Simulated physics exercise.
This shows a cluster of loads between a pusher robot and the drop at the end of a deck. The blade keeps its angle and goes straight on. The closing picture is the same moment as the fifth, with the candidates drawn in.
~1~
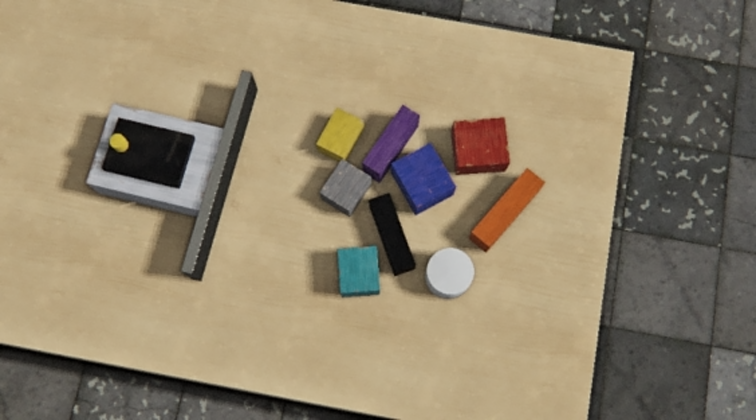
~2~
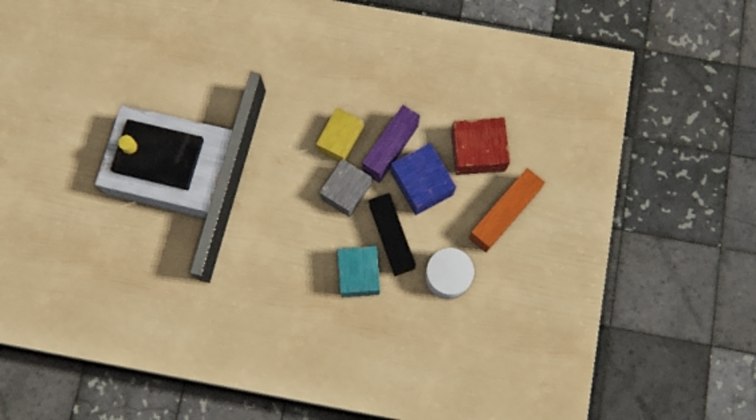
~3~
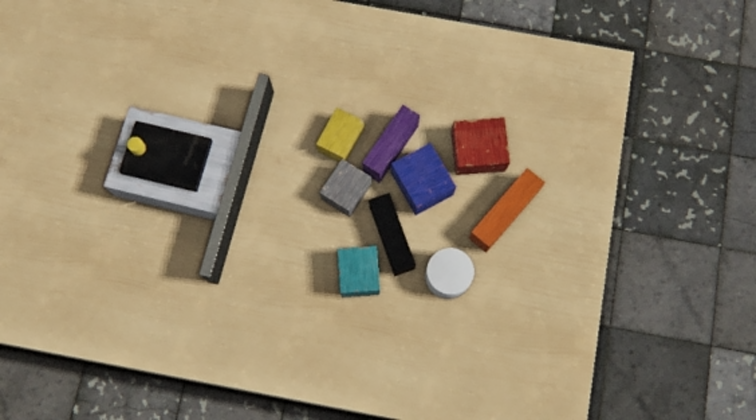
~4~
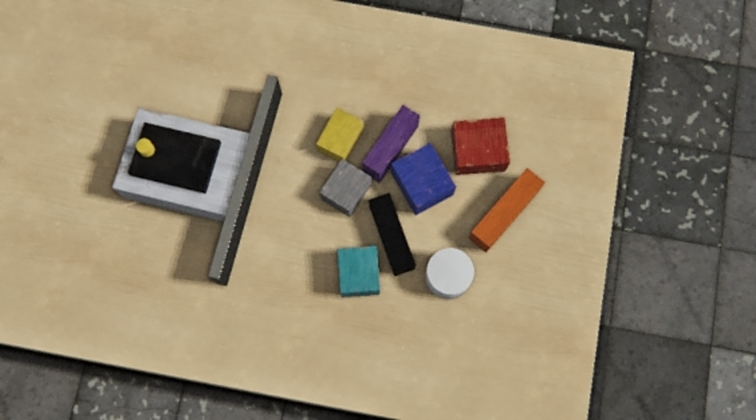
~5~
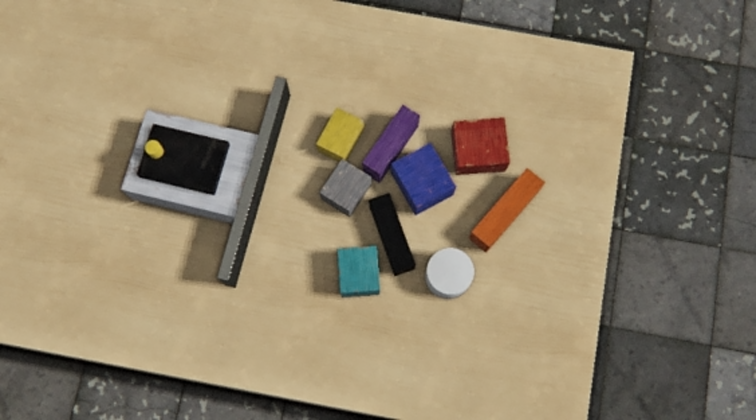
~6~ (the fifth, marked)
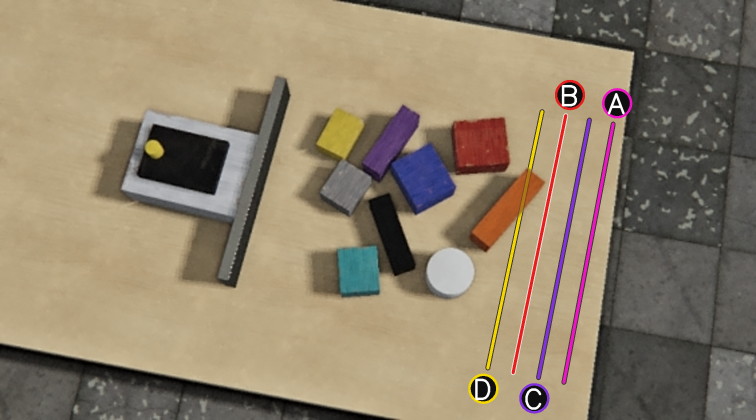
A white robot with a wide, dark blade crept a short way right across a wooden deck, toward a cluster of colourful blocks and a white round piece, which all stayed still.
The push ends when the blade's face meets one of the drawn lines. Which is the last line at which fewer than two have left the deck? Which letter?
Line D.
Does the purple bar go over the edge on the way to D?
By then, no.
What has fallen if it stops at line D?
The orange bar.
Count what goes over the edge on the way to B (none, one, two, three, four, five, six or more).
Four.
On the marked copy, A at (589, 248); B at (540, 239); C at (565, 244); D at (516, 235).
Taking D. A third of the way, robot (283, 178); purple bar (410, 143); yellow crate (385, 143).
Two thirds of the way, robot (378, 195); orange bar (561, 223); red crate (539, 148).
When it is over, robot (453, 208); orange bar over the edge; red crate (610, 161); one fallen.
As for the rest, A drops seven; B drops four; C drops six.
